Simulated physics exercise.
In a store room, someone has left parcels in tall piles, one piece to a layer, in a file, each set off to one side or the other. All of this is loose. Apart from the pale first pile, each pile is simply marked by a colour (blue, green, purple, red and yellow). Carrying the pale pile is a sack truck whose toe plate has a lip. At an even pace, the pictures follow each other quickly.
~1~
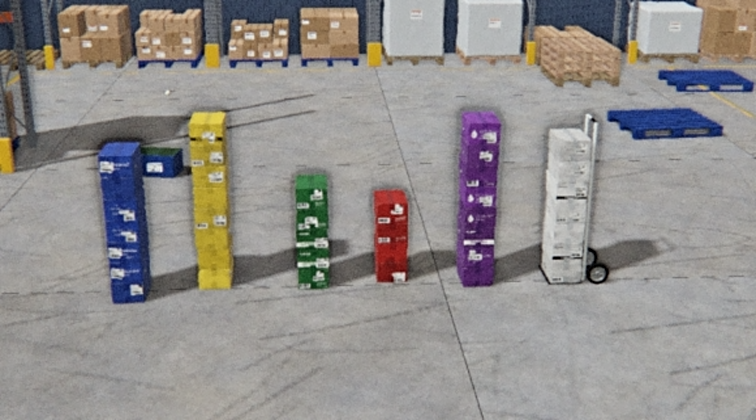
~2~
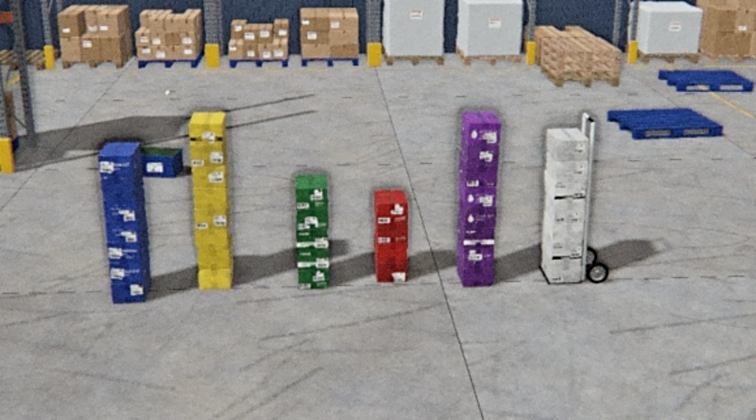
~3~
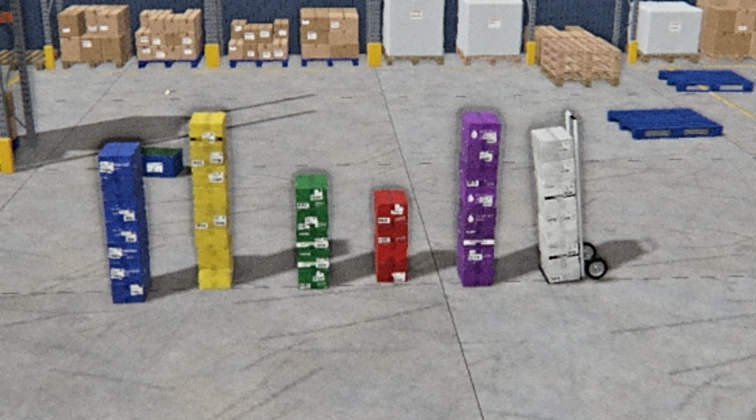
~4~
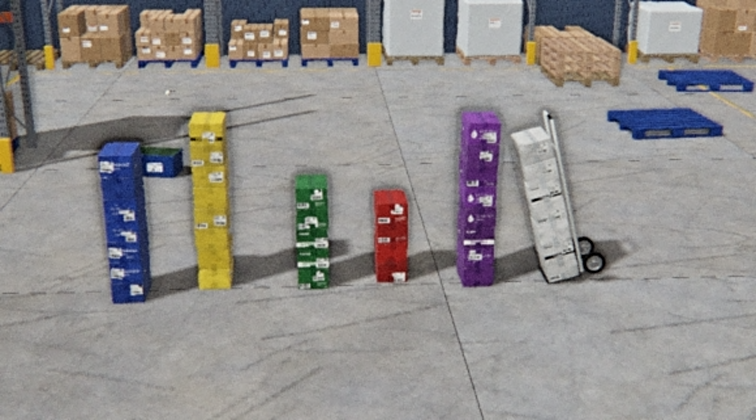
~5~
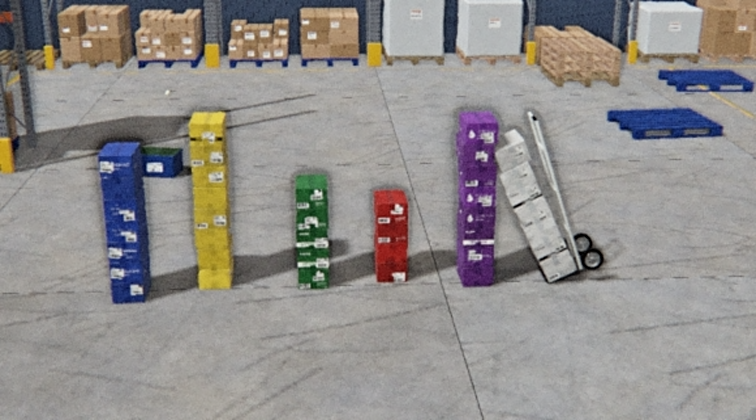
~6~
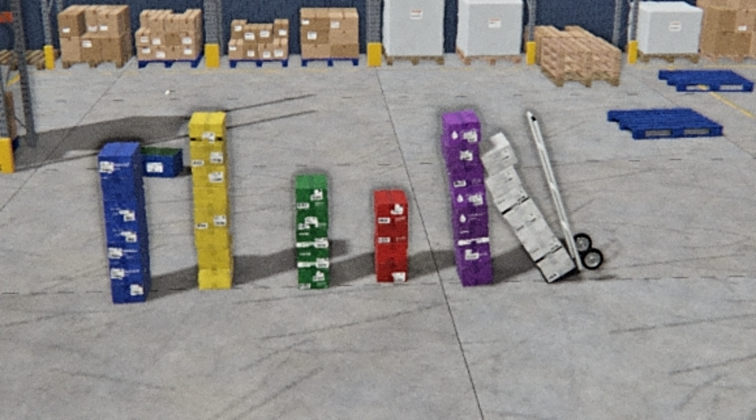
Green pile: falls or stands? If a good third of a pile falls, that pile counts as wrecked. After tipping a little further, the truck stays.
Falls.
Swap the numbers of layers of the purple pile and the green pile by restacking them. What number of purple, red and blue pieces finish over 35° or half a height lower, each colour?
Colour by colour: Purple 5; red 3; blue 7.
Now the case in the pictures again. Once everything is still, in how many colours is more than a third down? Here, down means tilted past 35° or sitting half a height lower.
The number is 5.
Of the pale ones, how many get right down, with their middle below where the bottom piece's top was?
I make it 3 all told.
Soon after the last picture, 7 of the pale pile down; none of the 5 green parcels down (0 of 32 in all colours); top green parcel unmoved; top purple parcel leaning clearly, half its height lower.
A little later, 7 of the pale pile down; none of the 5 green parcels down (8 of 32 in all colours); top green parcel leaning clearly; top red parcel leaning clearly.
Later still, 7 of the pale pile down; 5 of the 5 green parcels down (24 of 32 in all colours); top green parcel leaning well over, some two heights lower; top purple parcel leaning steeply, some five heights lower.
After that, 7 of the pale pile down; 5 of the 5 green parcels down (31 of 32 in all colours); top green parcel leaning steeply, some three heights lower; top yellow parcel upside down.
At rest, 7 of the pale pile down; 5 of the 5 green parcels down (31 of 32 in all colours); top green parcel leaning steeply, some three heights lower; top yellow parcel upside down. As the last picture would show them, middles, top green parcel near (201, 244).
